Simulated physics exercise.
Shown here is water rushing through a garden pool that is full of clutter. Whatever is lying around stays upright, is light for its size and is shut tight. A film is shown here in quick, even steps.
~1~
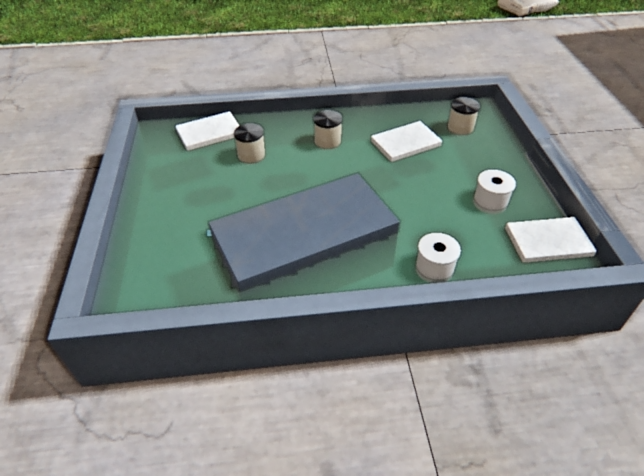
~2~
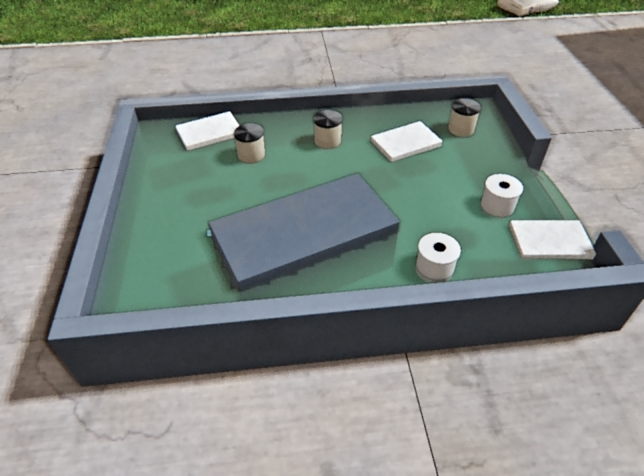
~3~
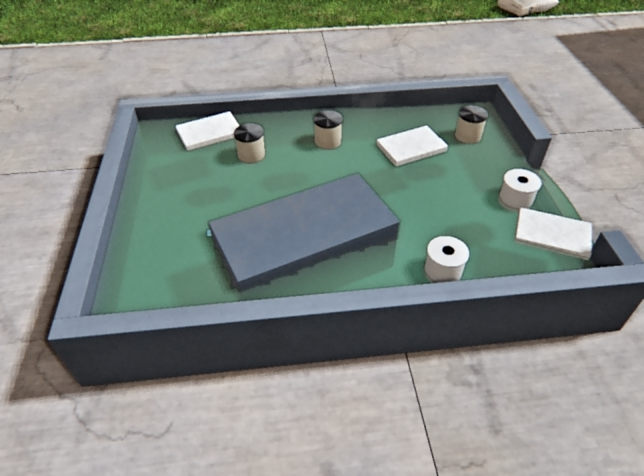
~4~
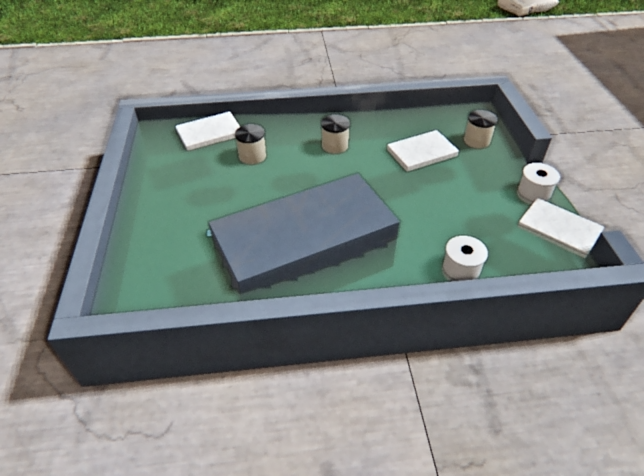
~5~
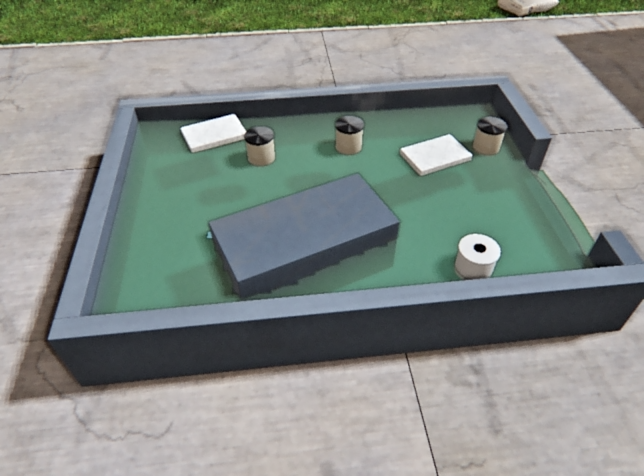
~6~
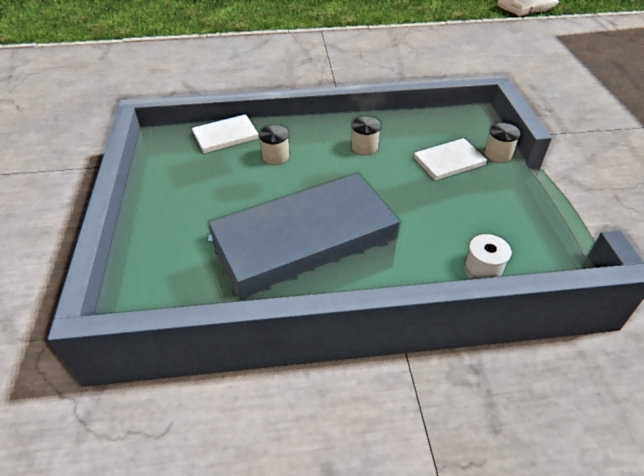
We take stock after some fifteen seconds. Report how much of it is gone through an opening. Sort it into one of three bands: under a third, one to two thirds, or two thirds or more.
It falls in the top band, two thirds or more.
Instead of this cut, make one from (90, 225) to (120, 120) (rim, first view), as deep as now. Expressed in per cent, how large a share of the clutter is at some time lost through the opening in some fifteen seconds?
By my count, 50 percent.
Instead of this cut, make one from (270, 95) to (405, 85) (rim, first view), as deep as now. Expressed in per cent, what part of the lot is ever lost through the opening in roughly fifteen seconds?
80 per cent.
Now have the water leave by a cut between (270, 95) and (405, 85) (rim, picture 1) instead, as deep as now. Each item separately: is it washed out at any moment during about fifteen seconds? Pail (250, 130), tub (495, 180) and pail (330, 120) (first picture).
Okay, one after another: Departs, then departs, then departs.
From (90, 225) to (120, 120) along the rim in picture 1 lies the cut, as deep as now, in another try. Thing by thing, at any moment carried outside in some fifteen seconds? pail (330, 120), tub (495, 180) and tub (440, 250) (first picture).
Turn by turn - departs, stays put, stays put.
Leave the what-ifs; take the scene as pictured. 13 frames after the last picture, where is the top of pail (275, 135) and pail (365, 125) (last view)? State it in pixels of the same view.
Near (378, 139) and (543, 180).
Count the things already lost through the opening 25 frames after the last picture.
The number comes to 6.
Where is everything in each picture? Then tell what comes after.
A pail at (466, 105) floats; a float at (407, 138) floats; 0 of 8 have shifted, in the first picture.
A pail at (466, 106) floats; a float at (407, 139) floats; 2 of 8 have shifted, in the second picture.
A pail at (474, 113) floats, close to its start; a float at (412, 143) floats, close to its start; 4 of 8 have shifted, in the third picture.
A pail at (483, 118) floats, close to its start; a float at (423, 148) floats, close to its start; 6 of 8 have shifted, in the fourth picture.
A pail at (492, 125) floats, close to its start; a float at (436, 152) floats, close to its start; 7 of 8 have shifted, in the fifth picture.
A pail at (505, 132), afloat, a stride from its start; a float at (451, 156) floats, a stride from its start; 8 of 8 have shifted, in the sixth picture.
A moment on, 3 of 8 are out; 5 afloat.
Next, 5 of 8 are out; 3 afloat.
Later, 6 of 8 are out; 2 afloat.
In the end, 6 of 8 are out; 2 afloat.
